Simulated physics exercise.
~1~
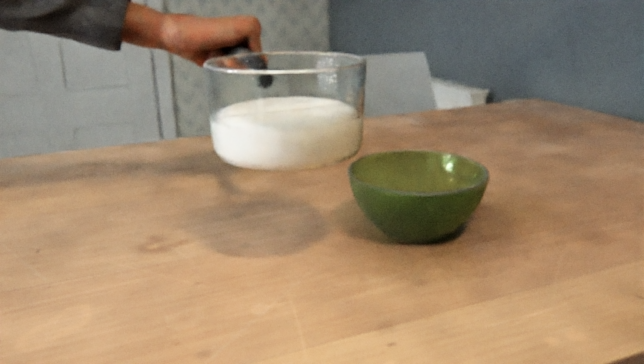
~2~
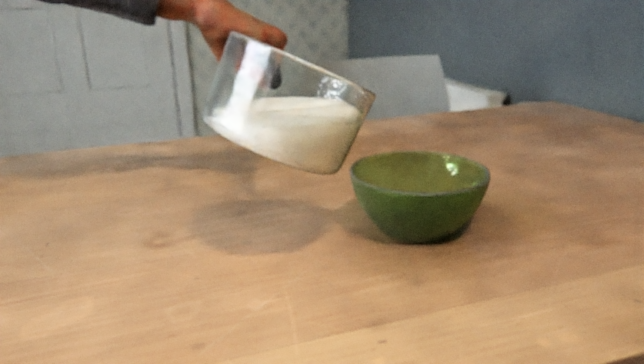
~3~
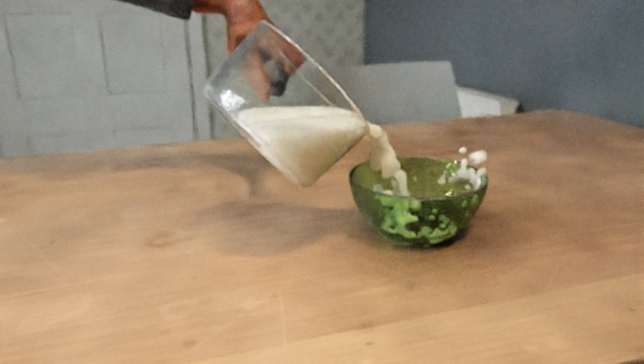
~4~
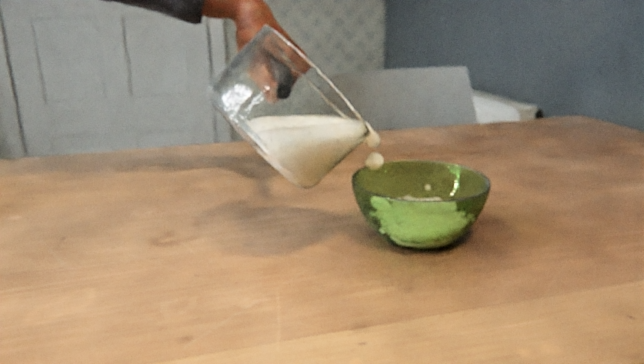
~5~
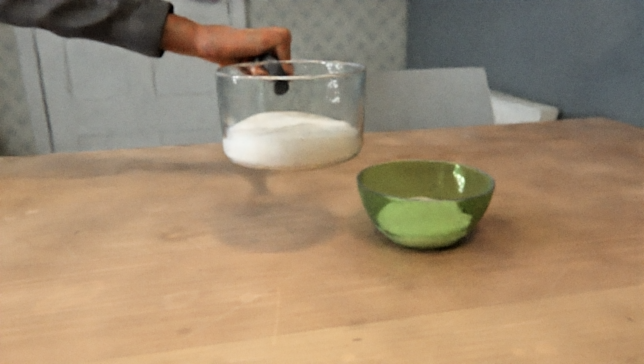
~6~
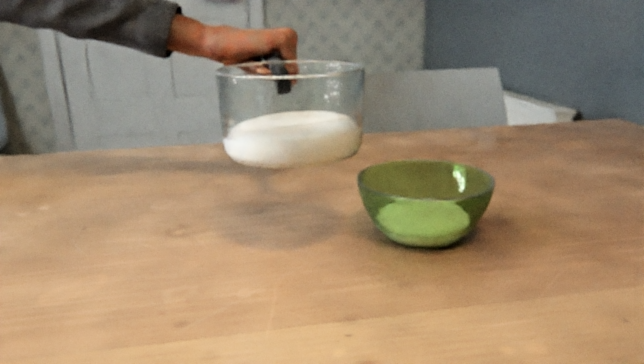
A hand in a grey sleeve holds a clear glass pot of white milk by its dark handle above a wooden table, seen from slightly above, with a pale panelled door, a light chair and a blue-grey wall behind. To the right sits an empty green bowl. The hand tips the pot steeply towards the bowl, and milk pours from its rim, splashing up inside. The stream thins to a drop while the pot stays tilted. The hand then swings it back level, leaving a shallow pool of milk in the bowl and plenty still in the pot.
